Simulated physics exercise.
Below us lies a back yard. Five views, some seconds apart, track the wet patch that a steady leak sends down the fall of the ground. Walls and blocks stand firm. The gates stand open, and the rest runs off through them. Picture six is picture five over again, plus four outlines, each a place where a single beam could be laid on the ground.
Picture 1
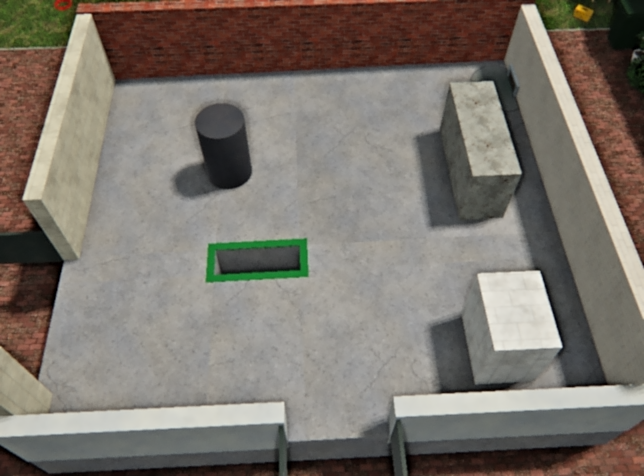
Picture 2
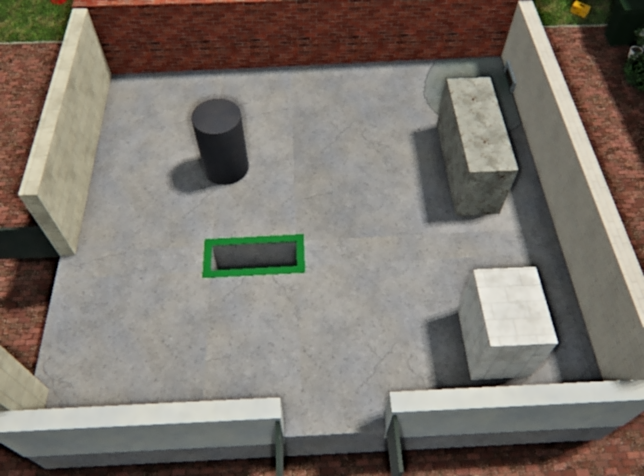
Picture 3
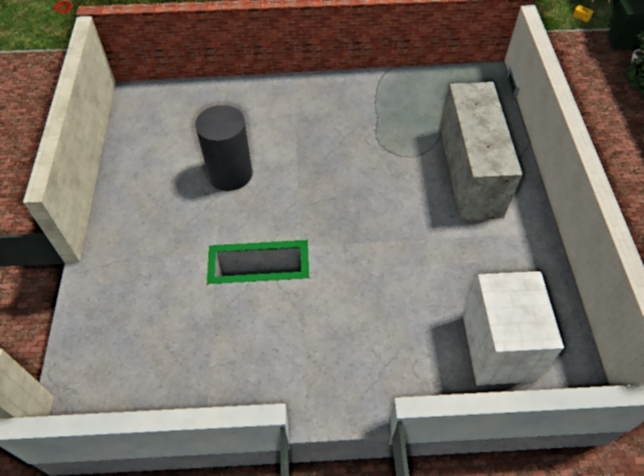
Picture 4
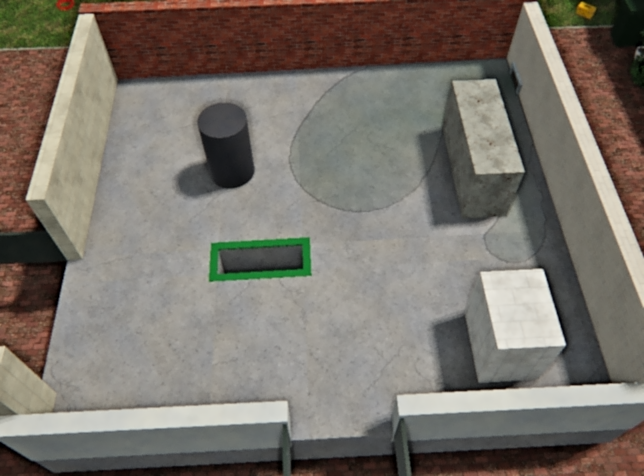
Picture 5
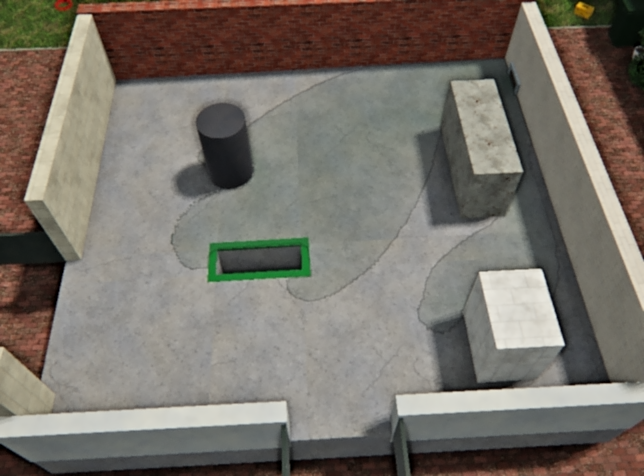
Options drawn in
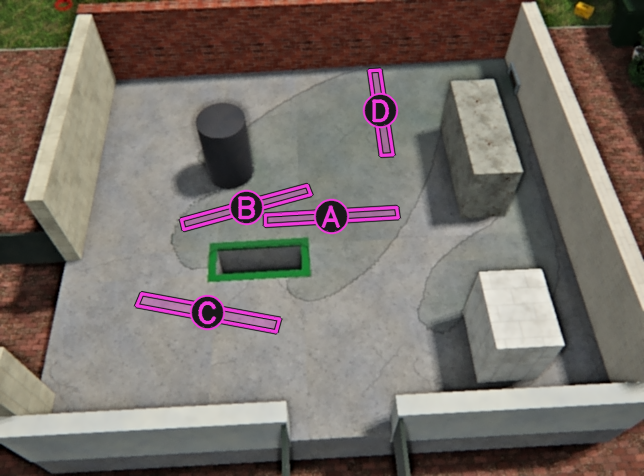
The clip opens on a walled yard with a dark cylinder, two pale blocks and a green-rimmed drain, the ground mostly dry. A thin sheet of water spreads from the upper right corner around the taller block, then widens leftward and downward past the cylinder and reaches the drain.
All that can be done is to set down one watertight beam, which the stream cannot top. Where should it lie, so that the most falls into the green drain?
The answer is place C.
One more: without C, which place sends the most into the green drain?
Here it is place B.
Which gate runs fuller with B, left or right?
More leaves on the left.
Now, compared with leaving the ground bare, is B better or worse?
Worse.
On the marked copy, A from (265, 220) to (397, 212); B from (182, 224) to (308, 190); C from (139, 299) to (277, 325); D from (387, 155) to (374, 70).
For place A, about 9 % of the stream goes into the green drain, about 89 % out by the gates.
For place B, about 23 % of the stream goes into the green drain, about 76 % out by the gates.
For place C, about 42 % of the stream goes into the green drain, about 57 % out by the gates.
For place D, about 13 % of the stream goes into the green drain, about 85 % out by the gates.
